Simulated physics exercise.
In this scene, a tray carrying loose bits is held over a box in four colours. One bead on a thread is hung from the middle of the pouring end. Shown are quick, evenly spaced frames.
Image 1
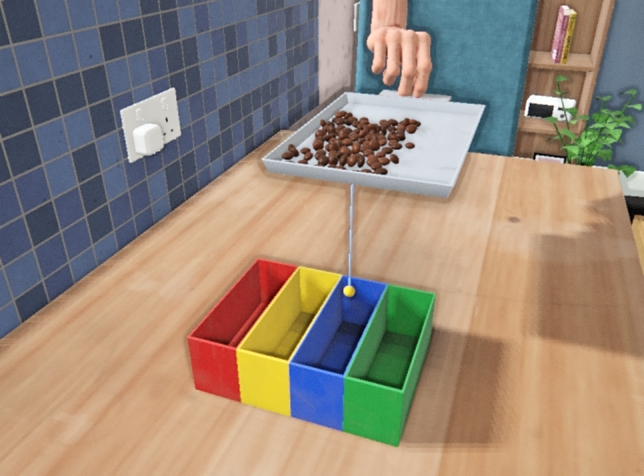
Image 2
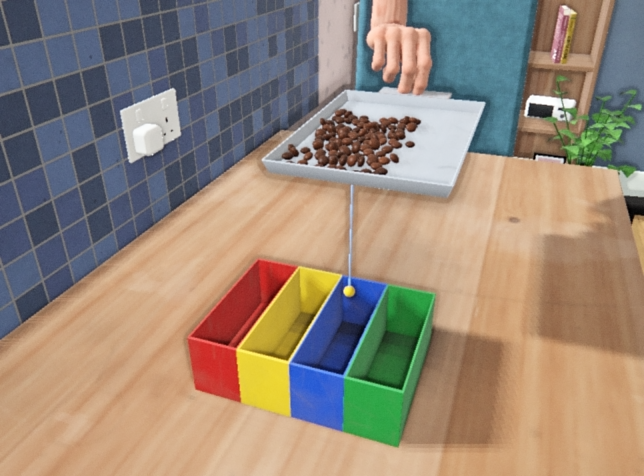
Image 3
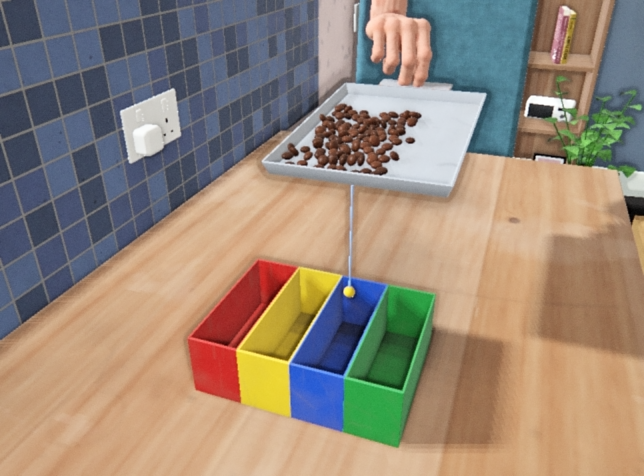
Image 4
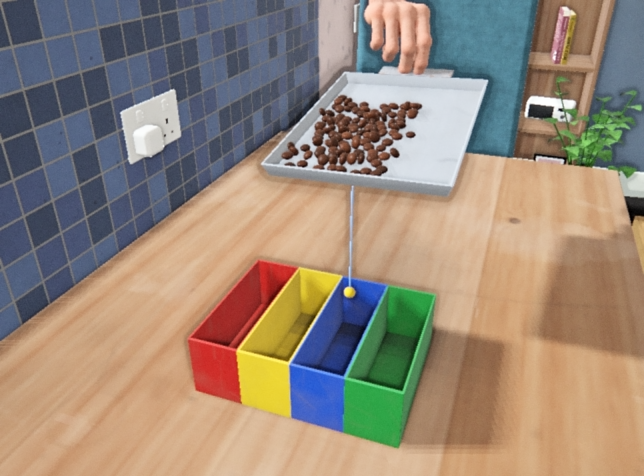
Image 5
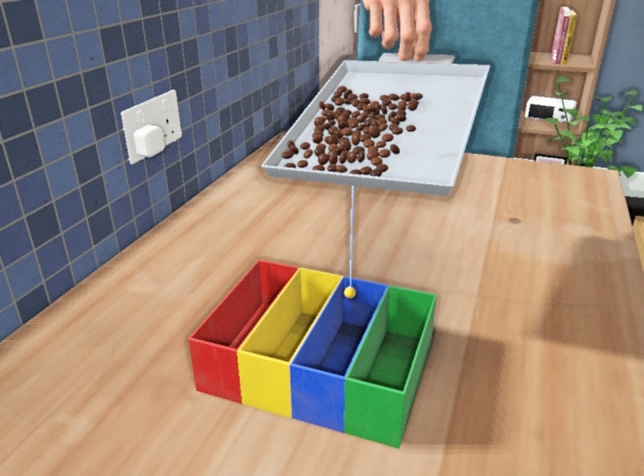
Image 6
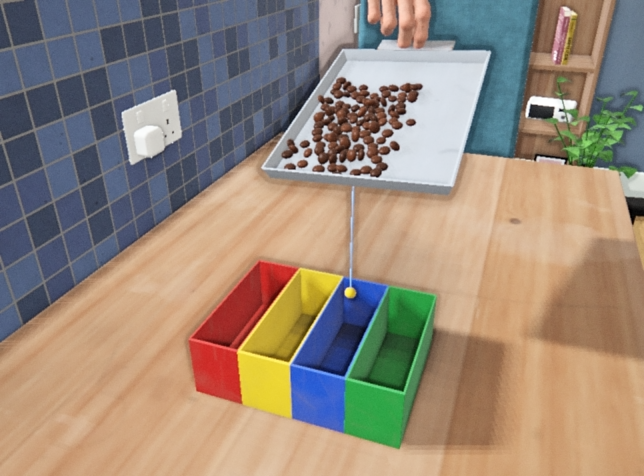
A hand grips the far edge of a pale grey tray above a wooden counter, seen from slightly above beside a blue tiled wall. Brown chocolate drops lie on the tray's left side, and a yellow bead hangs from its near edge over a red, yellow, blue and green box. The hand lifts, then the tray's far end rises, tilting it toward the viewer, while the camera stays still.
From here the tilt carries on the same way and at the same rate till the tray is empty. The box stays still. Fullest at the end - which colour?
Yellow cell.
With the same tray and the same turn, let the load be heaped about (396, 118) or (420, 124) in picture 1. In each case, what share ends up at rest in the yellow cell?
Around 40 then around 30 per cent.
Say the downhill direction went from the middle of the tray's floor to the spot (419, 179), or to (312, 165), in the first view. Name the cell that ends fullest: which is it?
Try 1 - the green cell / try 2 - the red one.
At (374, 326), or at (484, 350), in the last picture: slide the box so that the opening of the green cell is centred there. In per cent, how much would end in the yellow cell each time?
Close to 50 in a hundred first, close to 10 in a hundred second.
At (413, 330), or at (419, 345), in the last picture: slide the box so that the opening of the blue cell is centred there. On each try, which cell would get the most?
That red cell; the red cell.
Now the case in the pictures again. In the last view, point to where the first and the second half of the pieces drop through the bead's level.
Starting near (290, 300), moving on to near (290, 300).
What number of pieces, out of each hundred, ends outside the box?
That works out to something like 0 per cent.
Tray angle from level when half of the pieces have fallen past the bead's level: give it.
Near 85 degrees.
Soon after the last picture, tray tipped steeply; nearly all on the tray; a small part falling or outside the box.
A little later, tray tipped right over; a stray few on the tray; about a third in the yellow cell; about a quarter in the red cell; about a quarter in the blue cell; a stray few in the green cell; about a quarter falling or outside the box.
Later still, tray tipped past a quarter turn; about half in the yellow cell; about a quarter in the red cell; about a quarter in the blue cell; a stray few in the green cell; a stray few falling or outside the box.
At rest, tray tipped past a quarter turn; about half in the yellow cell; about a quarter in the red cell; about a quarter in the blue cell; a stray few in the green cell; a stray few outside the box.
